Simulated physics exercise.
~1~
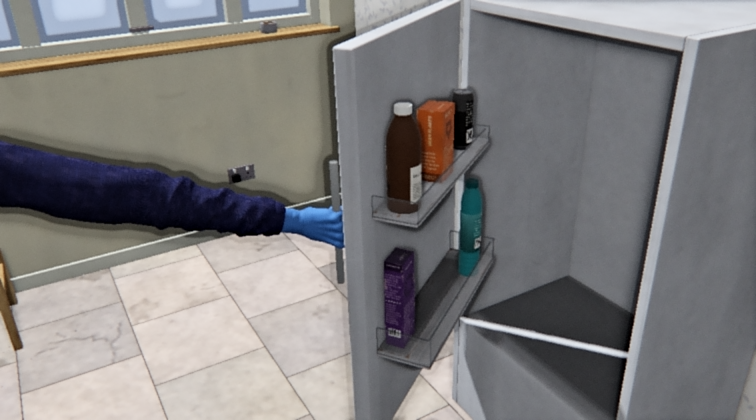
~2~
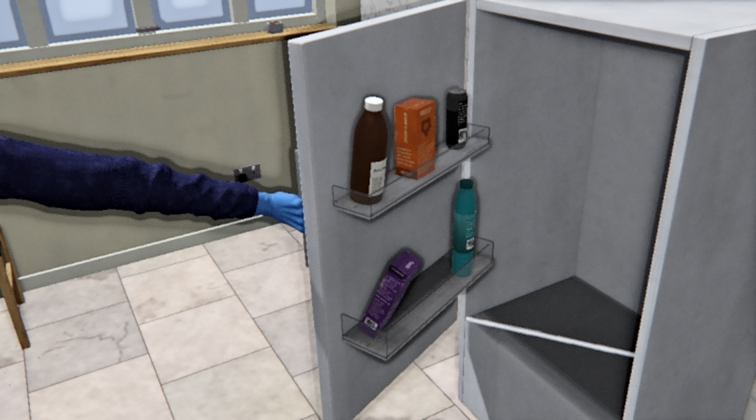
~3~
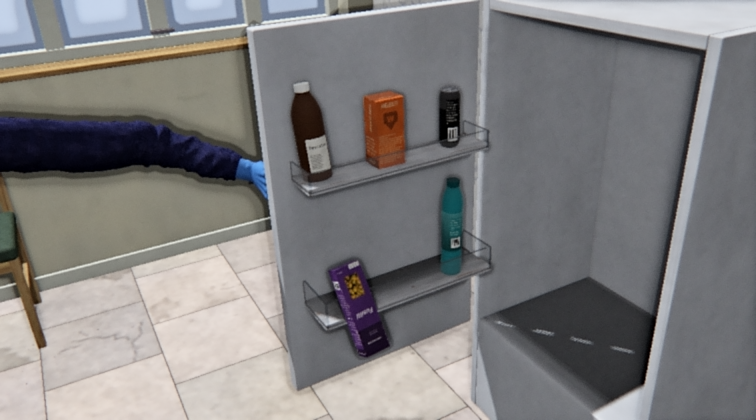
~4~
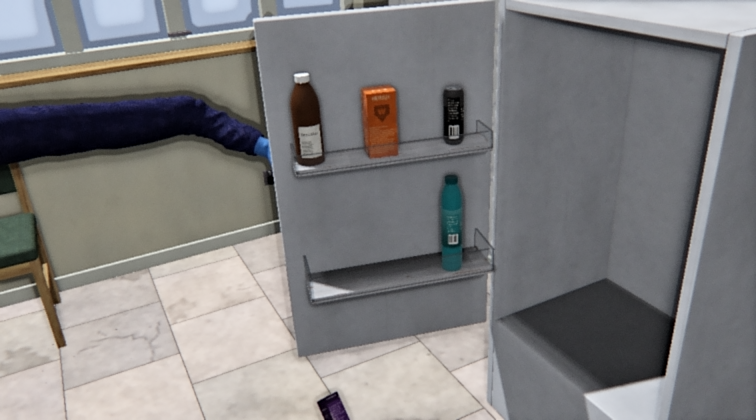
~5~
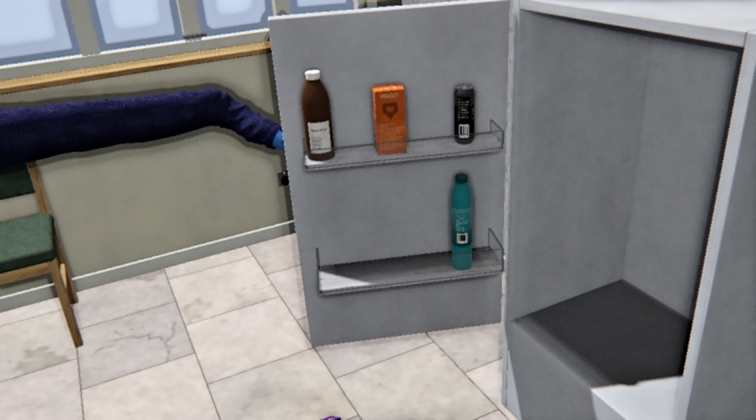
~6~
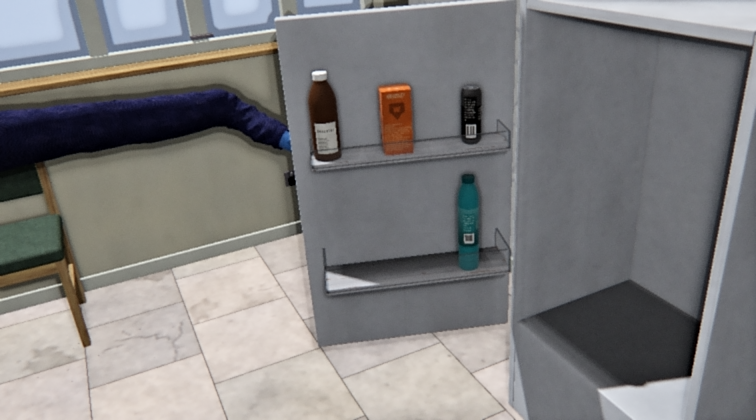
The video shows a blue-gloved hand swinging open a grey cooler door with bottles, cartons and a black can on its inner racks; the purple carton tips, topples over the lower rail and drops to the floor, while the other four items stay standing as the door comes to rest.
